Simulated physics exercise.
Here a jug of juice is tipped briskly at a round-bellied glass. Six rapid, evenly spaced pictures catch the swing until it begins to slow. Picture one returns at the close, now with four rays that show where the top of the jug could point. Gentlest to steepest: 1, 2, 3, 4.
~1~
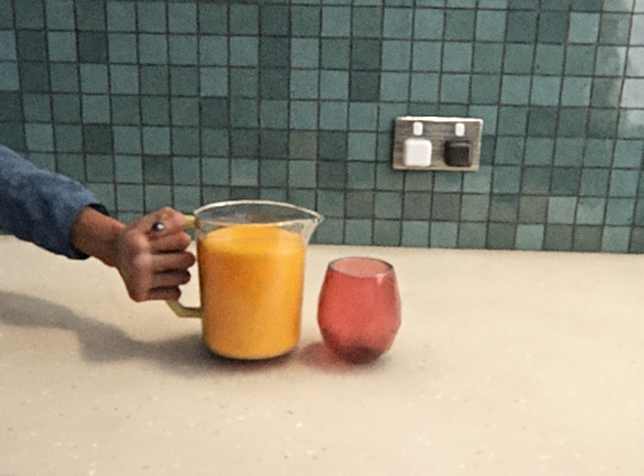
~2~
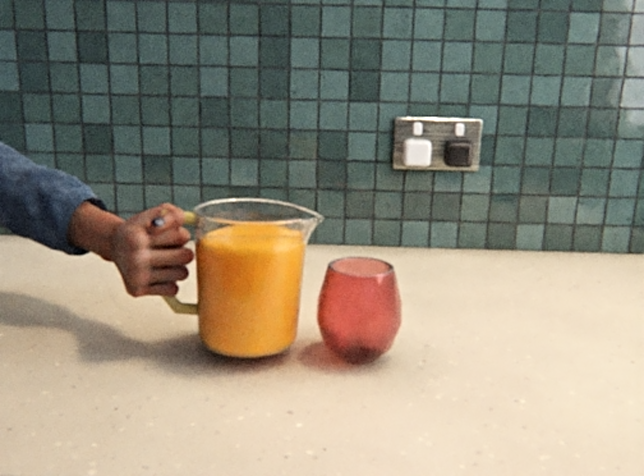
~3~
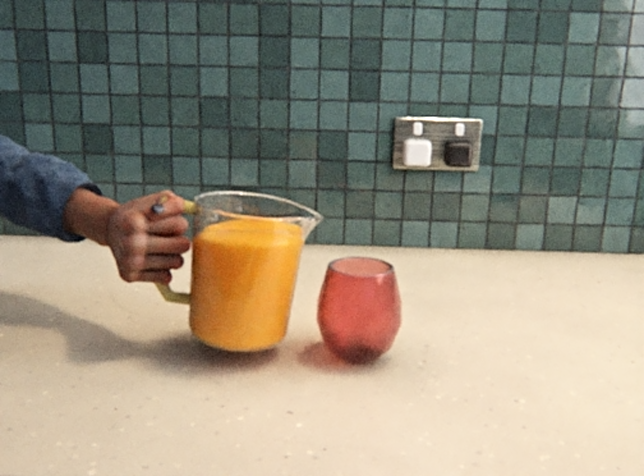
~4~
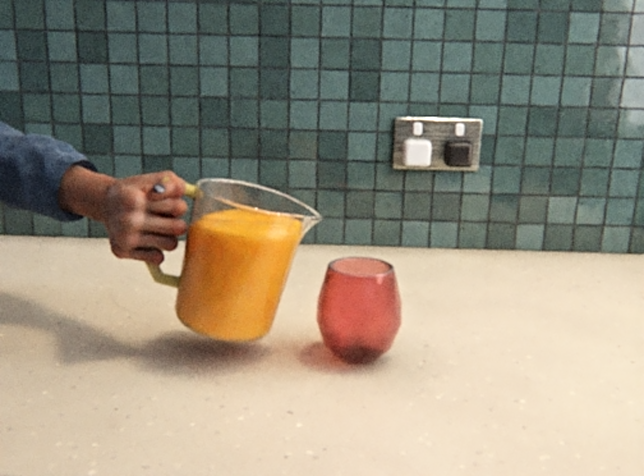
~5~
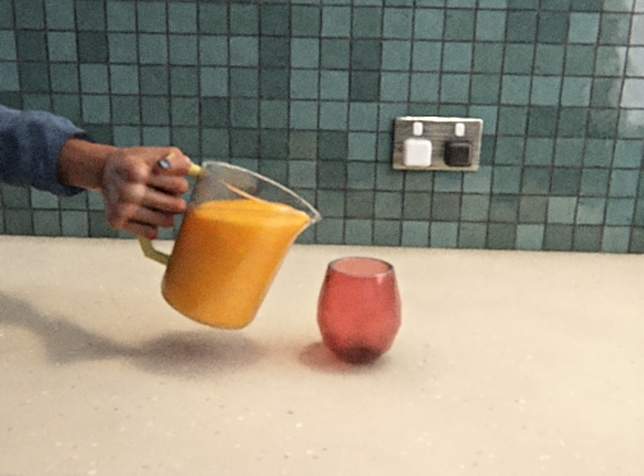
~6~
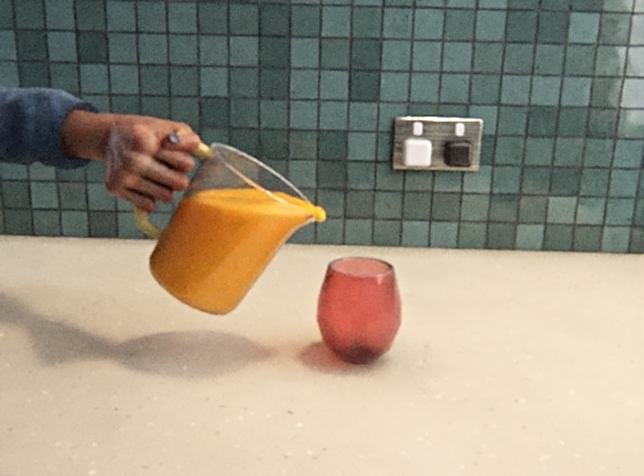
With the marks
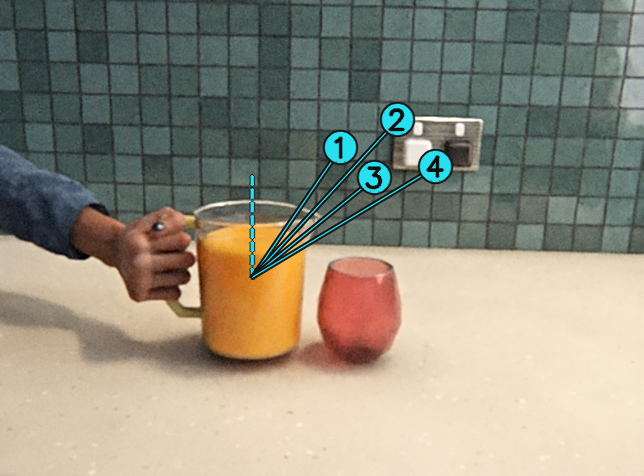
On a pale counter by green tiles, a hand lifts and tilts a jug rightward, bringing orange juice to its lip.
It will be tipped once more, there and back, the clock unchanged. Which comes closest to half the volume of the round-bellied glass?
It is 3.
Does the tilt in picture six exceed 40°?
No.
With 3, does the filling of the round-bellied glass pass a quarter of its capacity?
Yes, clearly.
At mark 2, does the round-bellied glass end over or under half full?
Under.
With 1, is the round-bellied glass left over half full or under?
Under.
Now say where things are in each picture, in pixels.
Upright, lip at (321, 217); rim of the round-bellied glass round (361, 265); nothing has left yet.
Upright, lip at (321, 217); nothing has left yet.
Tipped about 6°, lip at (321, 217); nothing has left yet.
Tipped about 14°, lip at (320, 217); nothing has left yet.
Tipped about 23°, lip at (320, 217); nothing has left yet.
Tipped about 32°, lip at (319, 217); juice is over the lip, down to (319, 217).
On the marked copy, 1 at (331, 161); 2 at (385, 132); 3 at (361, 188); 4 at (420, 176).
Choosing 1, the round-bellied glass ends with about 13 % of what it can hold.
Choosing 2, the round-bellied glass ends with about 29 % of what it can hold.
Choosing 3, the round-bellied glass ends with about 51 % of what it can hold.
Choosing 4, the round-bellied glass ends with about 74 % of what it can hold.
